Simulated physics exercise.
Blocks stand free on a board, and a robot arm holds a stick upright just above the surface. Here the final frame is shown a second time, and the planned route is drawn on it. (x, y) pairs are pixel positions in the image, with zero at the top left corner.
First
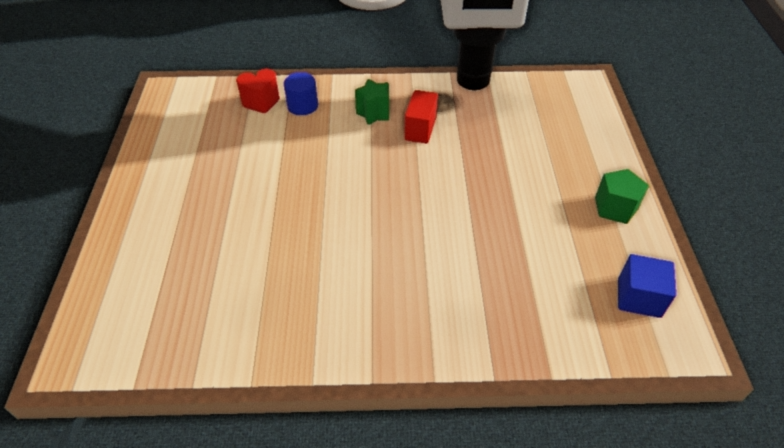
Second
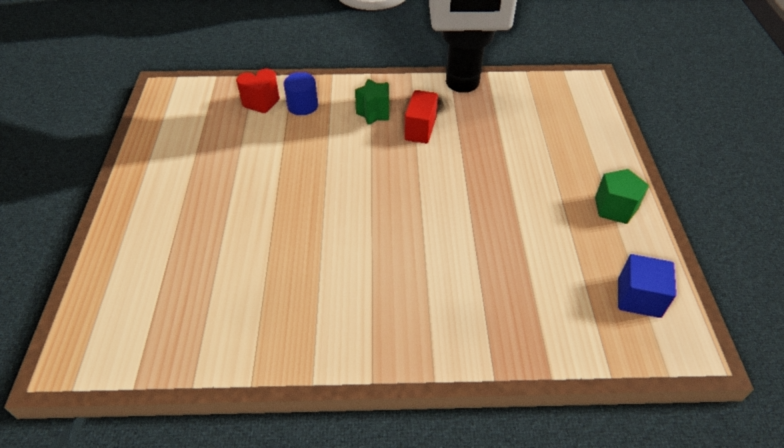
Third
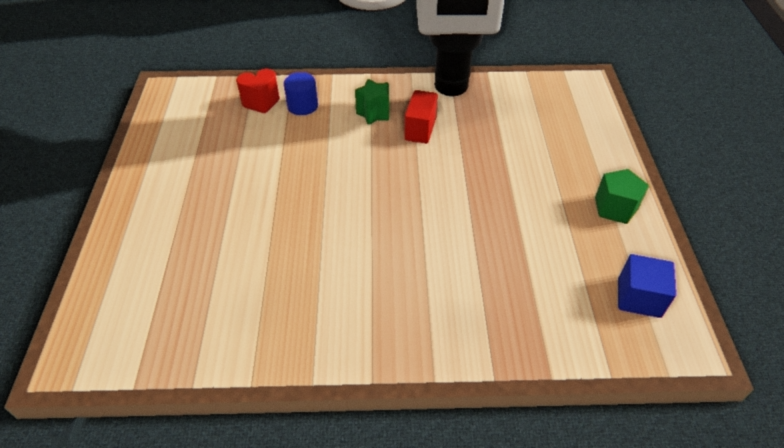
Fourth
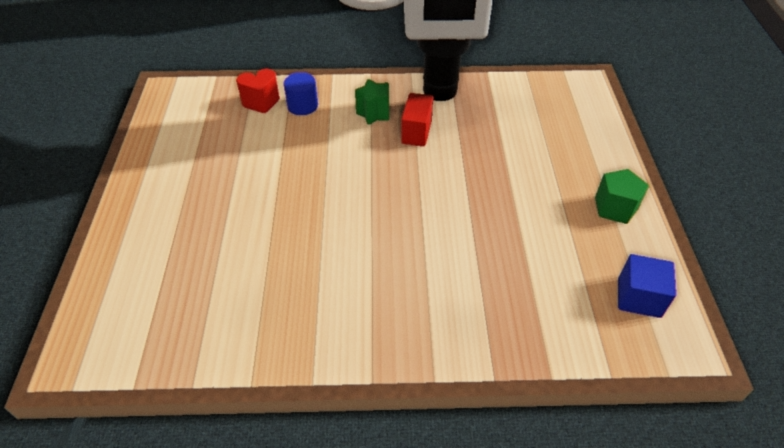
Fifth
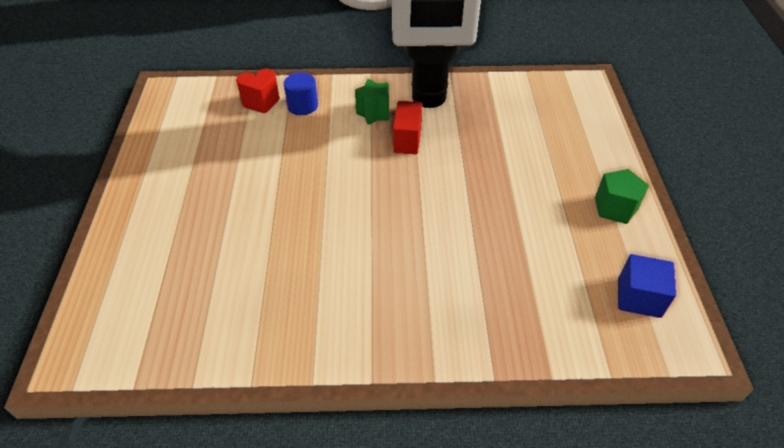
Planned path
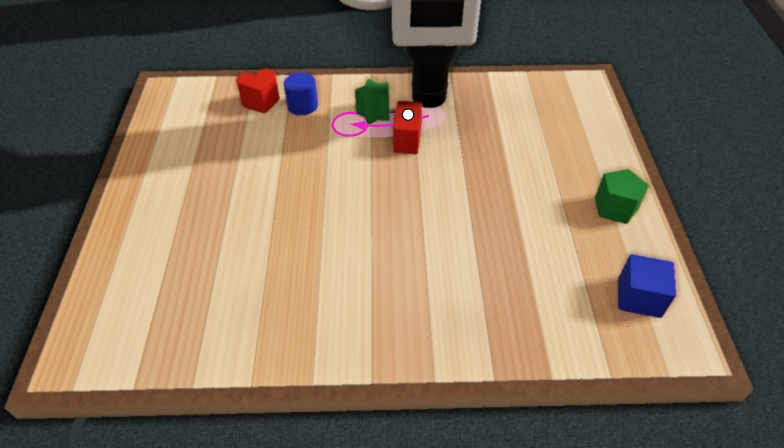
On a striped wooden board holding red, green and blue blocks, a robot arm moves a dark upright stick left along the far edge, then nudges the red rectangular block slightly left and toward the near side.
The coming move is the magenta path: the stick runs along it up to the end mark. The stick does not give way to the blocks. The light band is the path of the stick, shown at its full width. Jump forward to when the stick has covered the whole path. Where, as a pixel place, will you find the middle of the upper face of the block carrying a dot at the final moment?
It comes to (385, 128).
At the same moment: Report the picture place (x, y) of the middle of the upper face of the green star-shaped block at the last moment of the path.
Somewhere near (344, 81).
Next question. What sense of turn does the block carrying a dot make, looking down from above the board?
Its spin: Anticlockwise.
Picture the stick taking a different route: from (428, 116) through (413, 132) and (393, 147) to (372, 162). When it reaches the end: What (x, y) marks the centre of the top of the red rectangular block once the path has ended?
Roughly at (356, 168).
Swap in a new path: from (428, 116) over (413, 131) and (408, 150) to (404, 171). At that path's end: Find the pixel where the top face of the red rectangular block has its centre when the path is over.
Around (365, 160).
Path on the board, from (428, 116) through (404, 123) and (377, 126) to (350, 124); the dot is on the red rectangular block.
The first path, step by step. Halfway along, stick at (390, 107); green star-shaped block at (364, 87), turned 30° clockwise; red rectangular block at (388, 127), turned 50° anticlockwise.
At the end, stick at (349, 107); blue cylinder in place; green star-shaped block at (344, 81), turned 80° clockwise; red rectangular block at (385, 128), turned 65° anticlockwise.
